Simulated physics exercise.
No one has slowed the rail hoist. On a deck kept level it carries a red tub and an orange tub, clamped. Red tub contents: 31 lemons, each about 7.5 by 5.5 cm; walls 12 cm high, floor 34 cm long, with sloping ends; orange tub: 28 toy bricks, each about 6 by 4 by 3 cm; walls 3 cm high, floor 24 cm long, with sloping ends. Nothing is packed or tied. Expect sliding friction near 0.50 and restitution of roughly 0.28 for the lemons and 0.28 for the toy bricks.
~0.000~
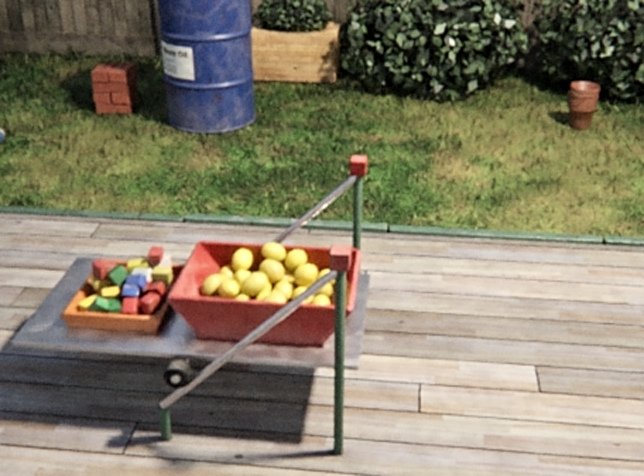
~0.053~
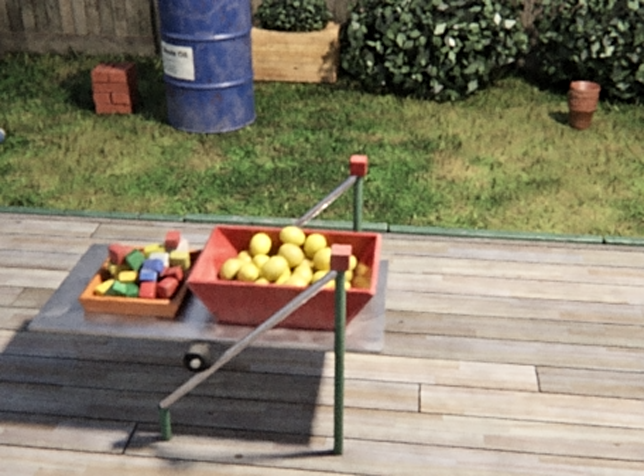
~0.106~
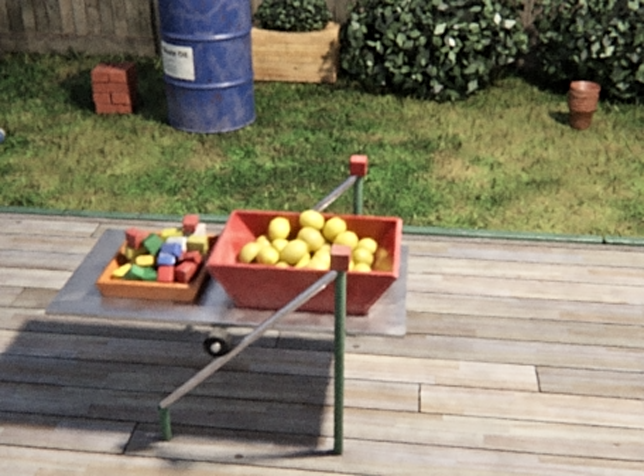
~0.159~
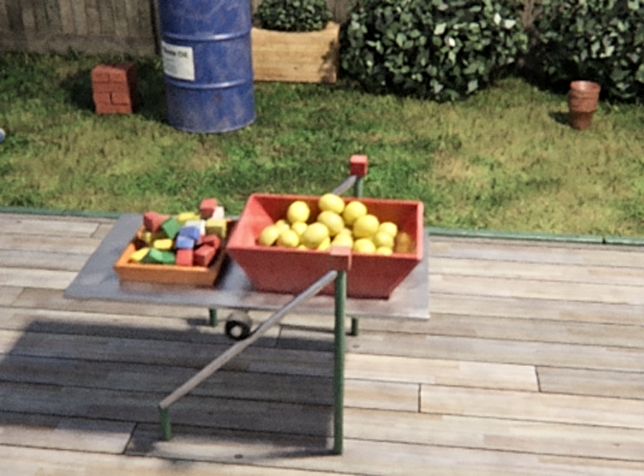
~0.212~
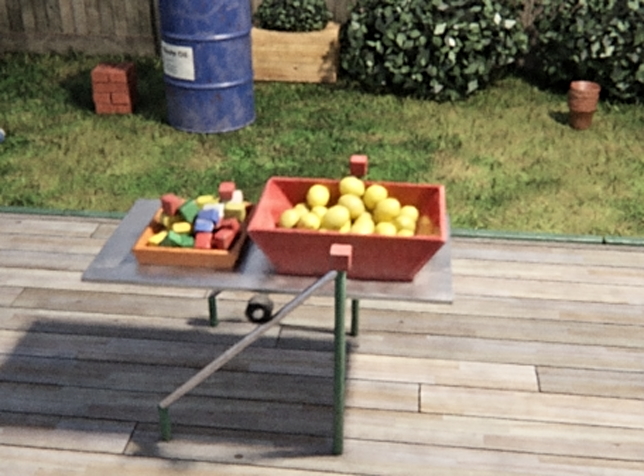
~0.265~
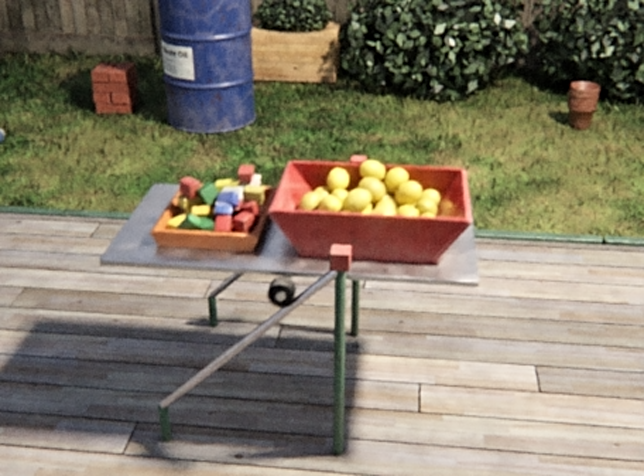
A sunlit wooden deck beside a lawn is seen from slightly above, with a blue barrel, stacked red bricks, a planter, shrubs and a terracotta pot behind. On a grey platform, a small orange tub of multicoloured blocks sits left of a larger red tub of yellow balls. The level platform climbs steadily up and rightward along sloping rails, carrying both tubs, while the camera stays still.
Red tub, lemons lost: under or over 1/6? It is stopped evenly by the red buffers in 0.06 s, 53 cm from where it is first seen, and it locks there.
Below a sixth.
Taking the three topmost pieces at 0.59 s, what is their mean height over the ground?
Roughly 80 centimetres.
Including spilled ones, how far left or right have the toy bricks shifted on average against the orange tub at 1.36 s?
About 10 cm to the right.
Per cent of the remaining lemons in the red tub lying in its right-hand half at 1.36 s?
Close to 80 in every hundred.
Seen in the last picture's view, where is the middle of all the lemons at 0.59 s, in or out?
Near (438, 182) in pixels.
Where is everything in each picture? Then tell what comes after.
In the first picture (each is followed by its nearest rim corner in this view), red tub, (349, 307); orange tub, (156, 318); moved 0 cm; none out.
The second picture shows red tub, (371, 291); orange tub, (175, 303); moved 8 cm.
The third picture shows red tub, (394, 274); orange tub, (194, 287); moved 17 cm.
The fourth picture shows red tub, (418, 256); orange tub, (213, 270); moved 25 cm.
The fifth picture shows red tub, (442, 238); orange tub, (233, 253); moved 33 cm.
The sixth picture shows red tub, (467, 219); orange tub, (254, 235); moved 42 cm; none out.
After 0.31 s, the buffers are touched.
After 0.43 s, red tub 31 in, 0 out and orange tub 27 in, 1 out.
After 0.59 s, red tub 31 in, 0 out and orange tub 19 in, 9 out.
After 0.81 s, red tub 30 in, 1 out and orange tub 16 in, 12 out.
When it is over (at 1.36 s), red tub 30 in, 1 out and orange tub 16 in, 12 out. Asked share, 1 of 31, 3 per cent.
